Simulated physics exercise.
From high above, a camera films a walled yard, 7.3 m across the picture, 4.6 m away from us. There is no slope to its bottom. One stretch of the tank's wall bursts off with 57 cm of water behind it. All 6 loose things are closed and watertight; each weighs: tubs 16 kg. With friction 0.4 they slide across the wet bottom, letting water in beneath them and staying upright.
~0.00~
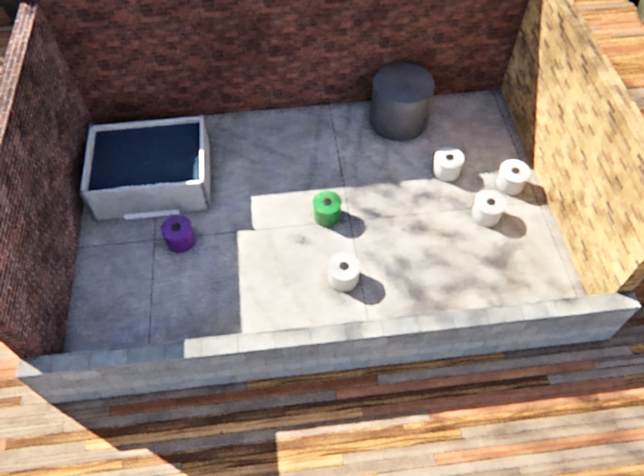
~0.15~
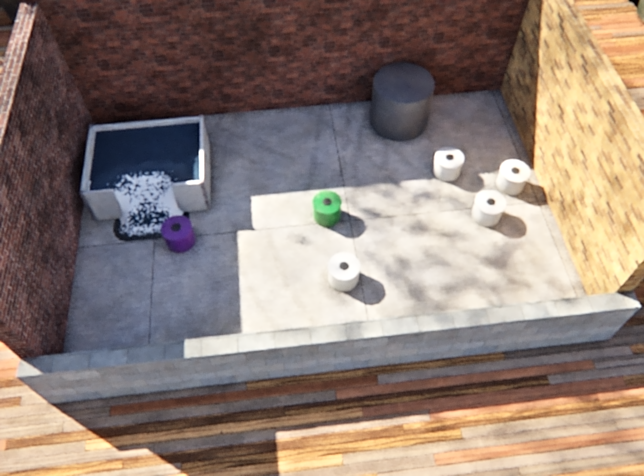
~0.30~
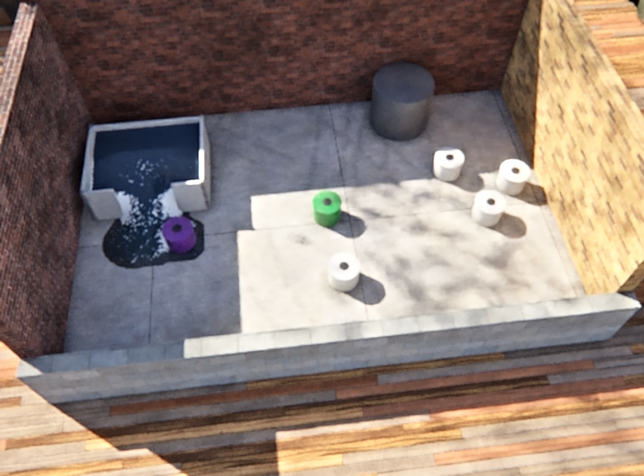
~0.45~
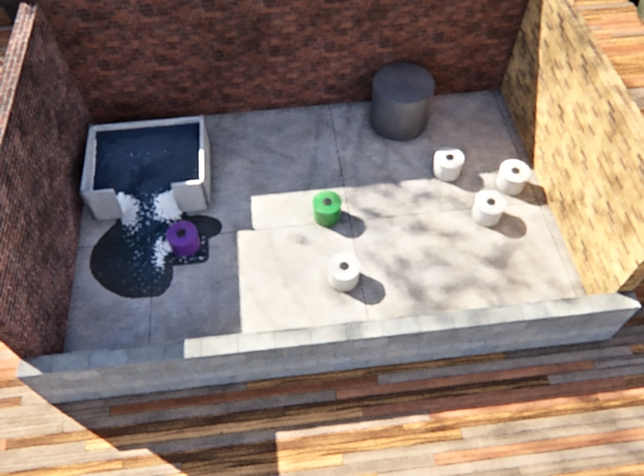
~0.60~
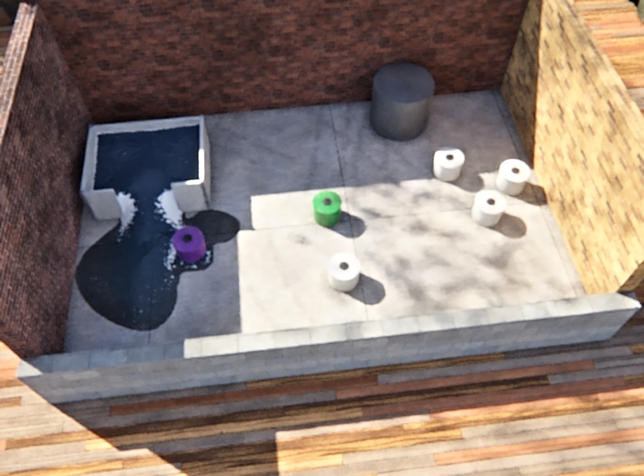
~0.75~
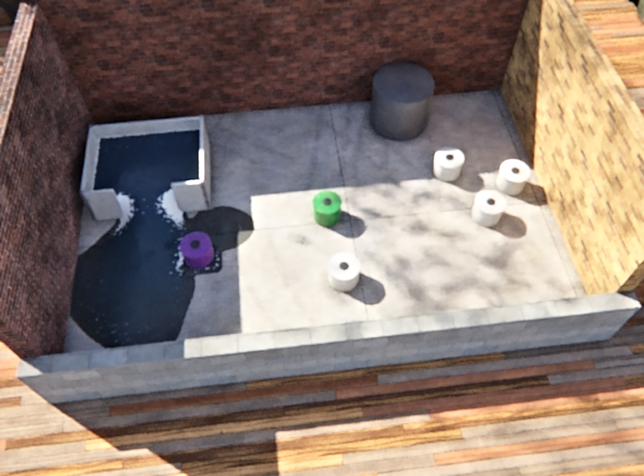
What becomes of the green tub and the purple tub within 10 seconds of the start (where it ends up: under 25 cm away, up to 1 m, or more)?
Green tub almost motionless; purple tub far from the start.
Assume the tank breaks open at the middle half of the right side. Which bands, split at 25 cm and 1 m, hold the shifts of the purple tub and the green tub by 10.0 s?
In that case the purple tub does not really move while the green tub creeps a small distance.
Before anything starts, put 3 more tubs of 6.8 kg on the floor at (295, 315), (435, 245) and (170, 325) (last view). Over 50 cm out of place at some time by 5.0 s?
Beyond it, within it, beyond it.
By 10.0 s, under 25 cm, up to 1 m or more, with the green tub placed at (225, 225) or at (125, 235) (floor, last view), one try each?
Run 1: It remains nearly still. Run 2: It is pushed far off.
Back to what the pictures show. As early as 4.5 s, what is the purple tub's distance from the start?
I'd put it at around 200 cm.
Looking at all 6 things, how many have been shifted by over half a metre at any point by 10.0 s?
The total is 1.
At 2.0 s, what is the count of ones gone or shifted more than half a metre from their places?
1.
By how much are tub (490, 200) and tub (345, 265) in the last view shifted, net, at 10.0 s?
0 cm and 20 cm, respectively.
After 2.0 s the green tub is near (327, 202), 0.0 m from its start, aground; the purple tub is near (256, 278), 1.5 m from its start, aground; 0 afloat.
After 4.5 s the green tub is near (327, 202), 0.0 m from its start, aground; the purple tub is near (306, 250), 2.0 m from its start, aground; 0 afloat.
After 7.0 s the green tub is near (327, 202), 0.0 m from its start, aground; the purple tub is near (315, 238), 2.0 m from its start, aground; 0 afloat.
After 10.0 s the green tub is near (327, 202), 0.0 m from its start, aground; the purple tub is near (315, 238), 2.0 m from its start, aground; 0 afloat.
